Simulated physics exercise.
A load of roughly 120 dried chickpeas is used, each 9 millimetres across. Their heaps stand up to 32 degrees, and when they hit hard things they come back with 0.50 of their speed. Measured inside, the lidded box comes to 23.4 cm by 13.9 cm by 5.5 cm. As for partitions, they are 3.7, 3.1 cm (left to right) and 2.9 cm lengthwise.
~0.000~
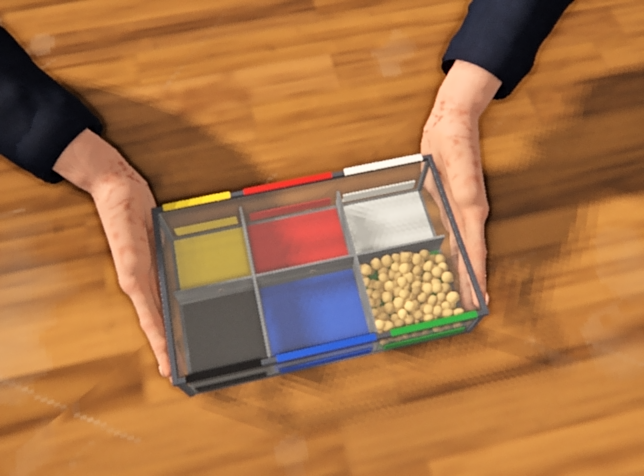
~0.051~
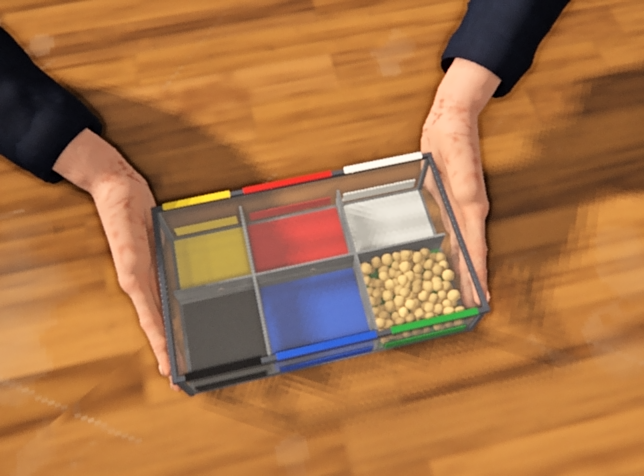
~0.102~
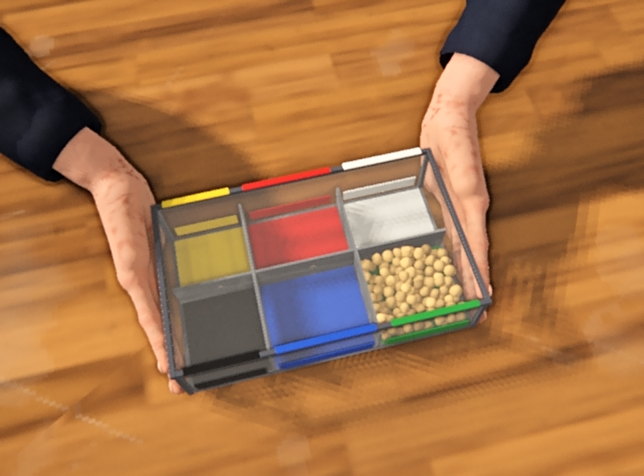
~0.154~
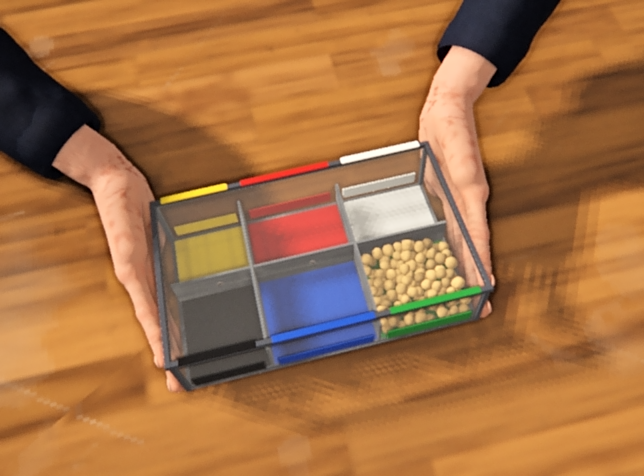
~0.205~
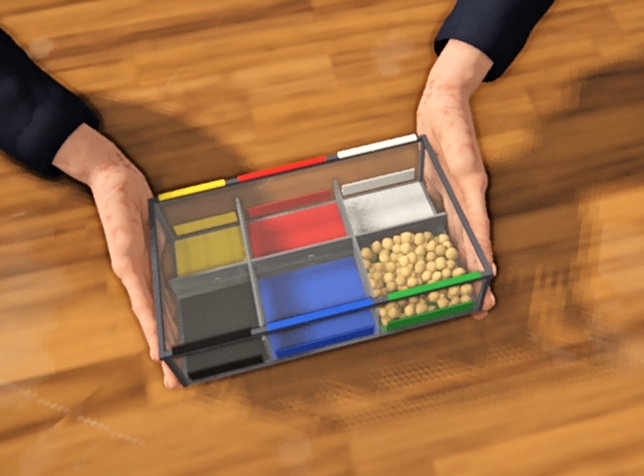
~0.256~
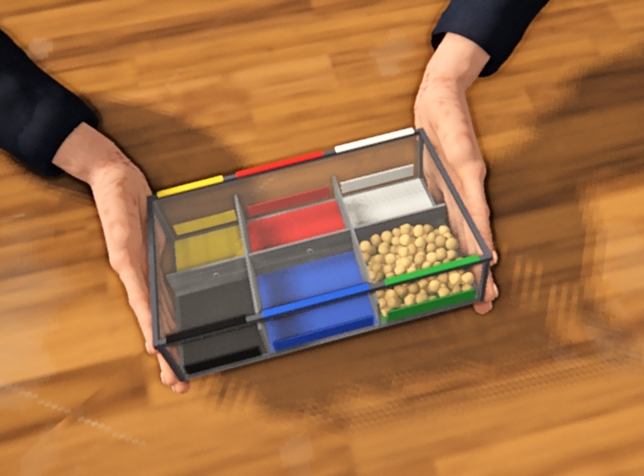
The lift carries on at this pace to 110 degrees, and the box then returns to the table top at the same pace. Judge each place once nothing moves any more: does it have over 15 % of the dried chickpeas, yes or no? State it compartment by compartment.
Red compartment: Yes, blue compartment: No, green compartment: No, yellow compartment: No, white compartment: Yes, black compartment: No.
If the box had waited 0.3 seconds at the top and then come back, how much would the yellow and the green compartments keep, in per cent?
Yellow 5, green 0.
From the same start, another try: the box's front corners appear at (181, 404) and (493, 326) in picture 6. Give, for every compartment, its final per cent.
Each compartment ends with, in per cent, red 0, blue 15, green 85, yellow 0, white 0 and black 0.
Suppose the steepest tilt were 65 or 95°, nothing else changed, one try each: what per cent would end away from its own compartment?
First try: Around 10 %; second try: Around 70 %.
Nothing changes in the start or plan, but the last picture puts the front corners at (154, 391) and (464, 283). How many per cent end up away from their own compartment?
About 100 %.
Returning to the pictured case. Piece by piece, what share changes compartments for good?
It works out to about 100 per cent.
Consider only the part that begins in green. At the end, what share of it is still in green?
I'd put it at roughly 0 per cent.
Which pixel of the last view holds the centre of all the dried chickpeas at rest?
Close to pixel (348, 217).
After 1.43 s, tilt 110 degrees; red 15 %, green 35 %, white 45 %.
After 2.22 s, tilt 50 degrees; red 35 %, yellow 5 %, white 55 %.
After 3.02 s, tilt 0 degrees; red 40 %, yellow 5 %, white 55 %.
By 3.6 s all is still; red 40 %, blue 0 %, green 0 %, yellow 5 %, white 55 %, black 0 %.
